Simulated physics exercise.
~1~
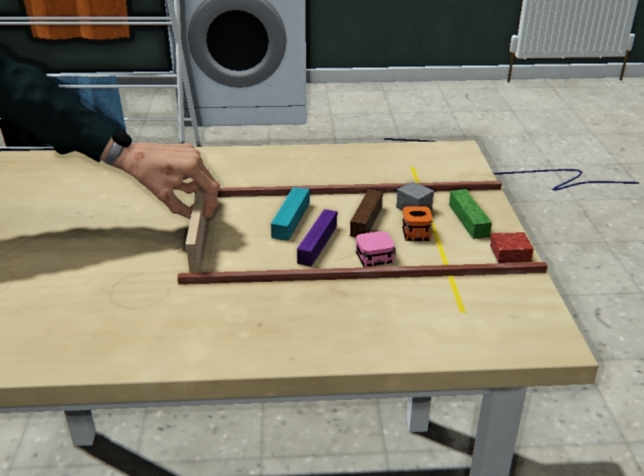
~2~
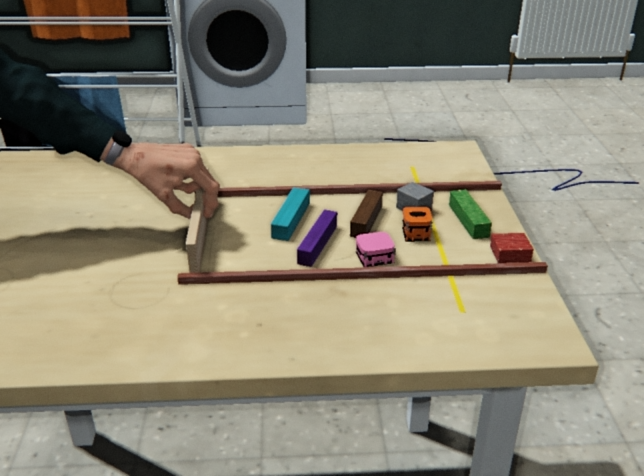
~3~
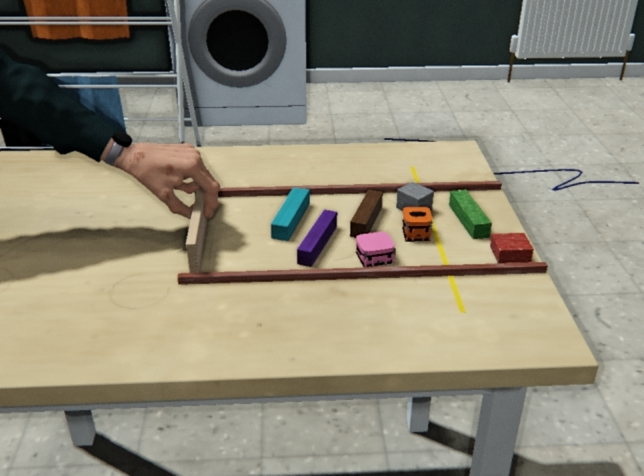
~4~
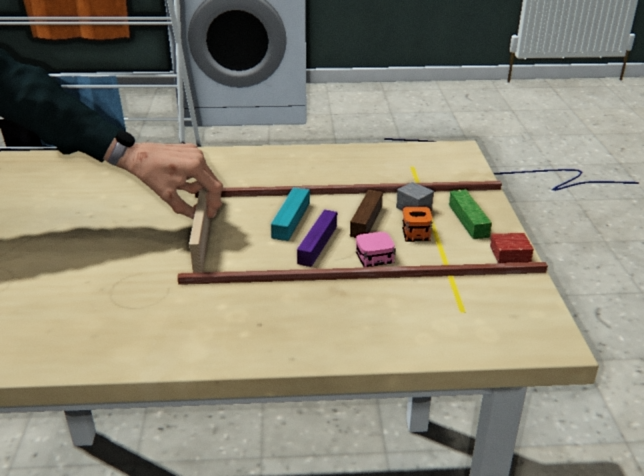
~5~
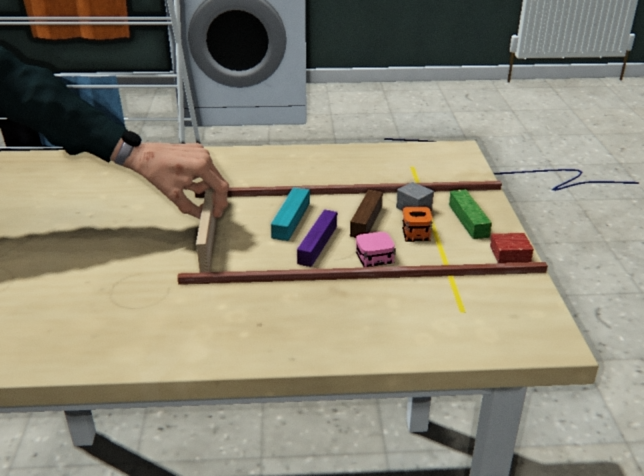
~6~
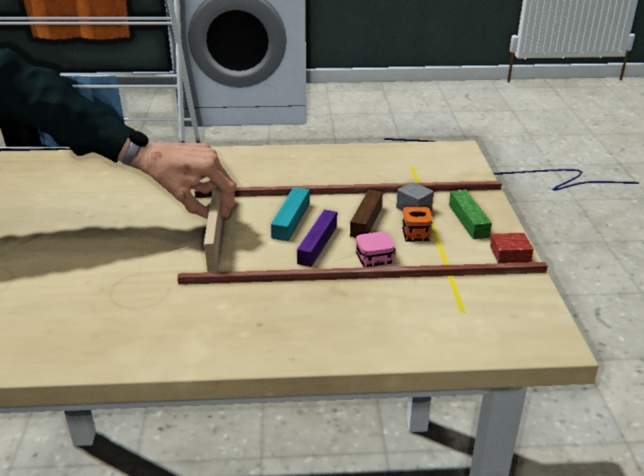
A hand slides a small board slightly right toward colourful blocks lying still between two rails.
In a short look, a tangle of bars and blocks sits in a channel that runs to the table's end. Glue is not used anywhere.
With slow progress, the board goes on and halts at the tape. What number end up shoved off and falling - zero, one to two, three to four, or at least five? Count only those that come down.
The count is zero.
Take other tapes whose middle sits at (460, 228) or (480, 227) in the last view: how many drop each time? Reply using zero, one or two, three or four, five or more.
In that order: Three or four; three to four.
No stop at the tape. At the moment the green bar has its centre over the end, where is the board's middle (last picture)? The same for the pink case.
(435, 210) and then (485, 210), give or take.
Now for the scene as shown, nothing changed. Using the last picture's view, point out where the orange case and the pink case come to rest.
Going in order, first (502, 212) and next (482, 252).
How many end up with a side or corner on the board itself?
Number in contact with it: 2.
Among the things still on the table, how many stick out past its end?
My count gives 1.
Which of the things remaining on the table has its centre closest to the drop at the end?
Green bar.
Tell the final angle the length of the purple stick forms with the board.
About 20°.
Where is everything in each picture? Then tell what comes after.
In the first frame, red block (511, 248); green bar (470, 213); grey block (415, 199); board (200, 219); tape (434, 228).
In the second frame, green bar (470, 213); orange case (417, 224).
In the third frame, grey block (415, 200); purple stick (318, 237).
In the fourth frame, red block (511, 248); brown bar (367, 214).
In the fifth frame, green bar (470, 213); turquoise stick (291, 213).
In the sixth frame, red block (511, 248); green bar (470, 213); grey block (415, 200); board (217, 218); tape (434, 228).
Soon after, none off yet; red block at rest near (511, 248); green bar at rest near (470, 213); grey block at rest near (415, 200).
In the end, the number that fall off is zero.
